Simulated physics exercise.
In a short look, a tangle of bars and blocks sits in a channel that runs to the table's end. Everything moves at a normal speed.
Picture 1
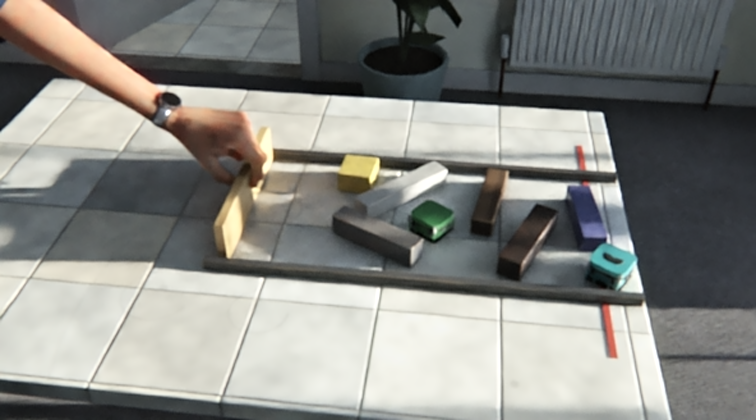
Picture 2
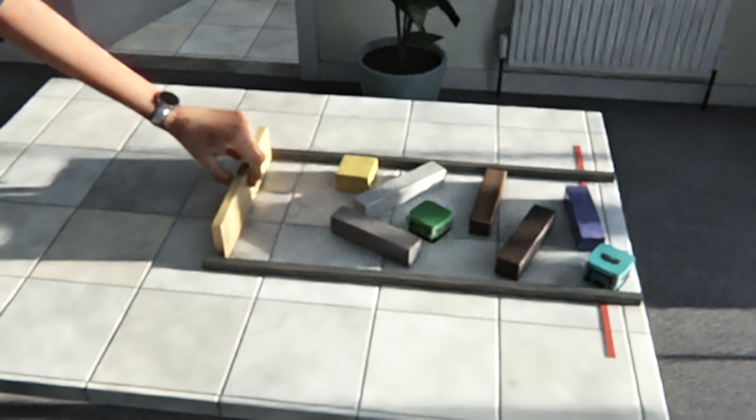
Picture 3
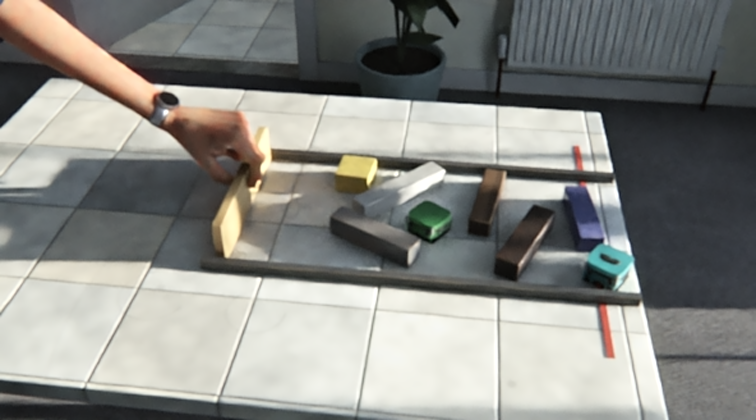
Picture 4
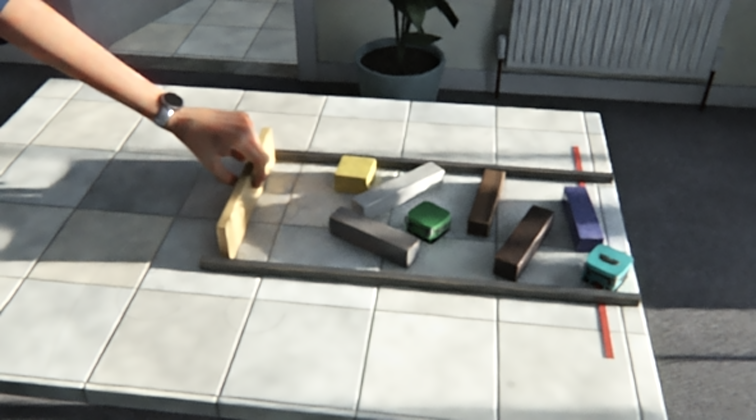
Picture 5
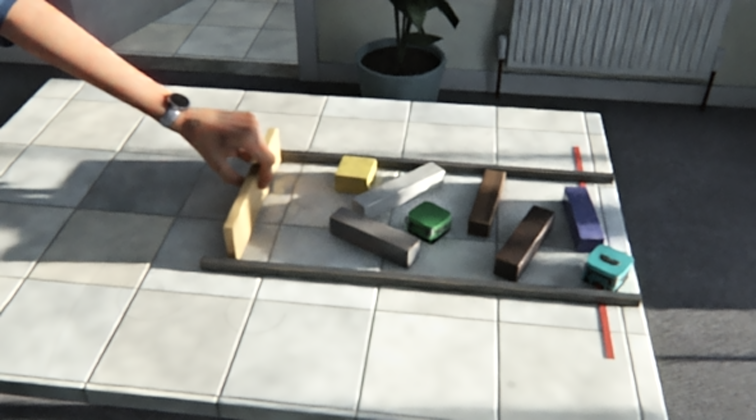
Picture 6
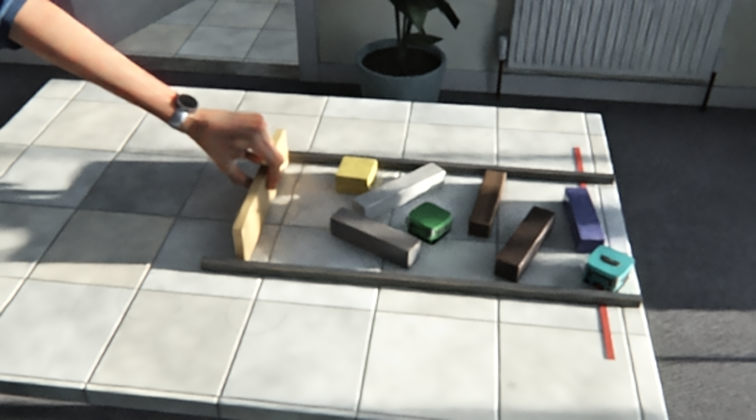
A hand wearing a watch held a pale wooden board upright between two dark rails, then slid it slightly to the right, while the scattered bars and colourful blocks ahead of it stayed still.
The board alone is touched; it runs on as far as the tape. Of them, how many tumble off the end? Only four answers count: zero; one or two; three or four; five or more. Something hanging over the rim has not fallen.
Well, more than four end up dropping off.
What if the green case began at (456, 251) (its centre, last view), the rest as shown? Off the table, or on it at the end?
Note - green case not retained.
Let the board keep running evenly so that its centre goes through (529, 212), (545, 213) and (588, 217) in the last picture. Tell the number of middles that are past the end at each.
Respectively, 2, 3 and 6.
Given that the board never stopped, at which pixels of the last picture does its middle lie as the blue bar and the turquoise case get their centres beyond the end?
Roughly (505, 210); for the second one, roughly (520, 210).
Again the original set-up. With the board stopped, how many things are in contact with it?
Count recorded: 2.
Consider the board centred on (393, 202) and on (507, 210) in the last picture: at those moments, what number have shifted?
Up to then 4, and up to the other point 8.
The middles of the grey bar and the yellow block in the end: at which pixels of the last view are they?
Near (639, 274) and (605, 192).
Early on, none off yet; turquoise case at rest near (608, 270); blue bar at rest near (583, 219); black bar at rest near (526, 243).
A while later, none off yet; turquoise case moving near (613, 271); blue bar travelled a little near (605, 221); black bar travelled a little near (579, 237).
Finally, the number that fall off is five or more; lost, white bar, green case, brown stick, black bar, blue bar and turquoise case.
